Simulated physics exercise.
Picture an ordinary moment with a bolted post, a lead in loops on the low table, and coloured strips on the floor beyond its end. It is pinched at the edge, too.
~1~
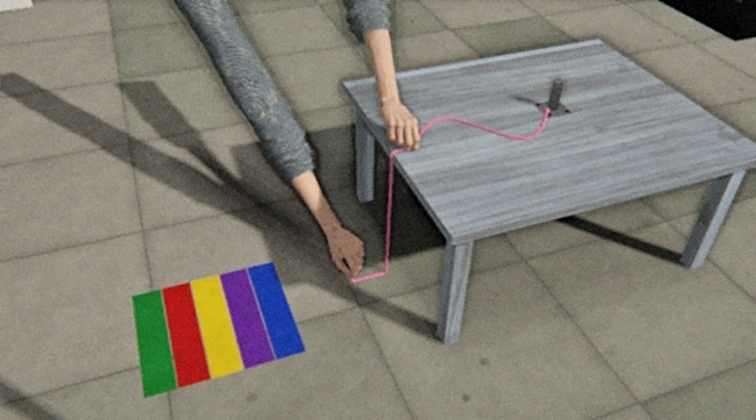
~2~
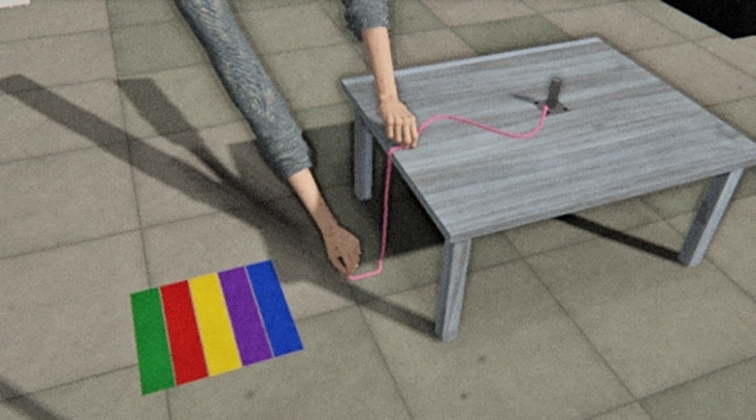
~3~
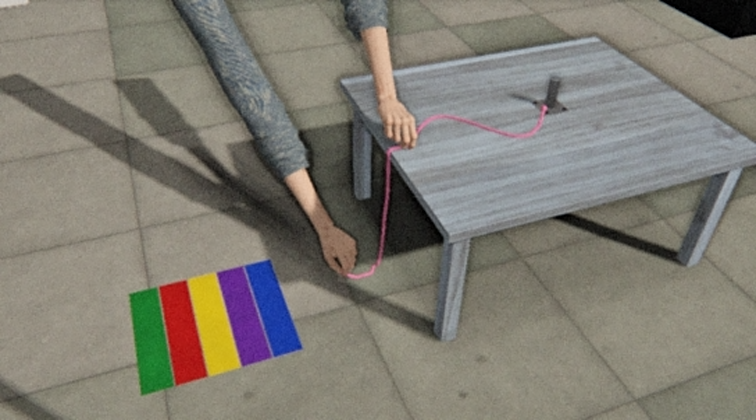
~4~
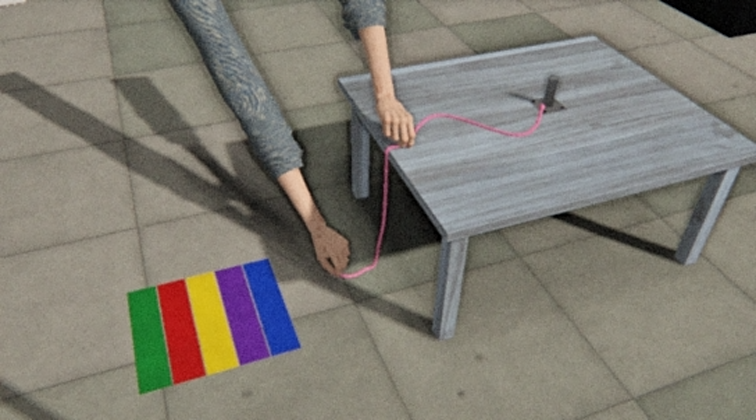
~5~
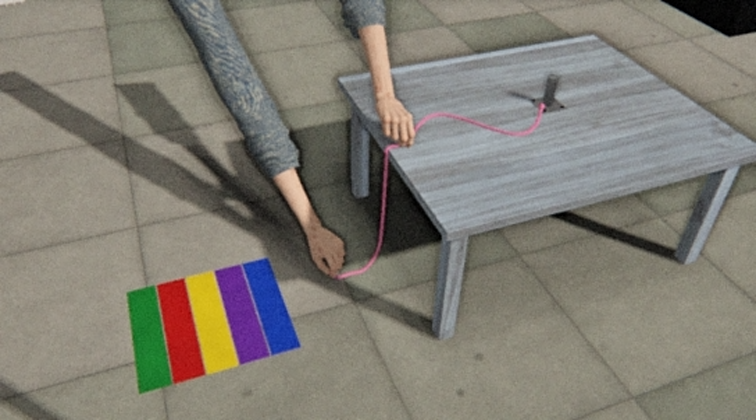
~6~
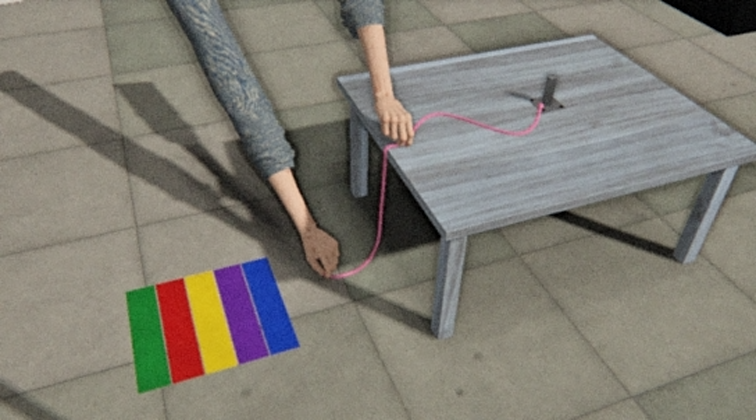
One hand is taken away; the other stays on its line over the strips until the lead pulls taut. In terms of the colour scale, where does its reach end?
At red.
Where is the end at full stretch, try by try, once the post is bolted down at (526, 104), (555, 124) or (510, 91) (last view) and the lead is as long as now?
Try by try: (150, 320), (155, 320) and (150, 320).
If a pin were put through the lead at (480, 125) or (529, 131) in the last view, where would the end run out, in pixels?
About (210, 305) and (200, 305).
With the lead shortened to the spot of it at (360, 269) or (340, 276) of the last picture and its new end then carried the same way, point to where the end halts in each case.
In order, about (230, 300) and about (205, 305).
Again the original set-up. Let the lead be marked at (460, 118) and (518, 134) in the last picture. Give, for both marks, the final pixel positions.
Around (431, 132); the other one around (484, 118).
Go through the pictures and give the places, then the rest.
End (350, 274); blue (285, 337); purple (255, 346); yellow (223, 355); red (191, 364); green (158, 373), in the first picture.
End (346, 272); lead through (540, 122) (491, 130) (429, 121) (391, 153) (386, 207) (382, 256), in the second picture.
End (342, 273), in the third picture.
End (335, 273); lead through (537, 121) (488, 128) (426, 120) (388, 151) (385, 205) (377, 256), in the fourth picture.
End (330, 273), in the fifth picture.
End (325, 274); lead through (536, 120) (486, 127) (424, 119) (387, 150) (382, 204) (371, 257), in the sixth picture.
Early on, end near (221, 301); over yellow.
Midway, end near (191, 309); over yellow.
At the end of the slack, end near (175, 313); over red. Over red.
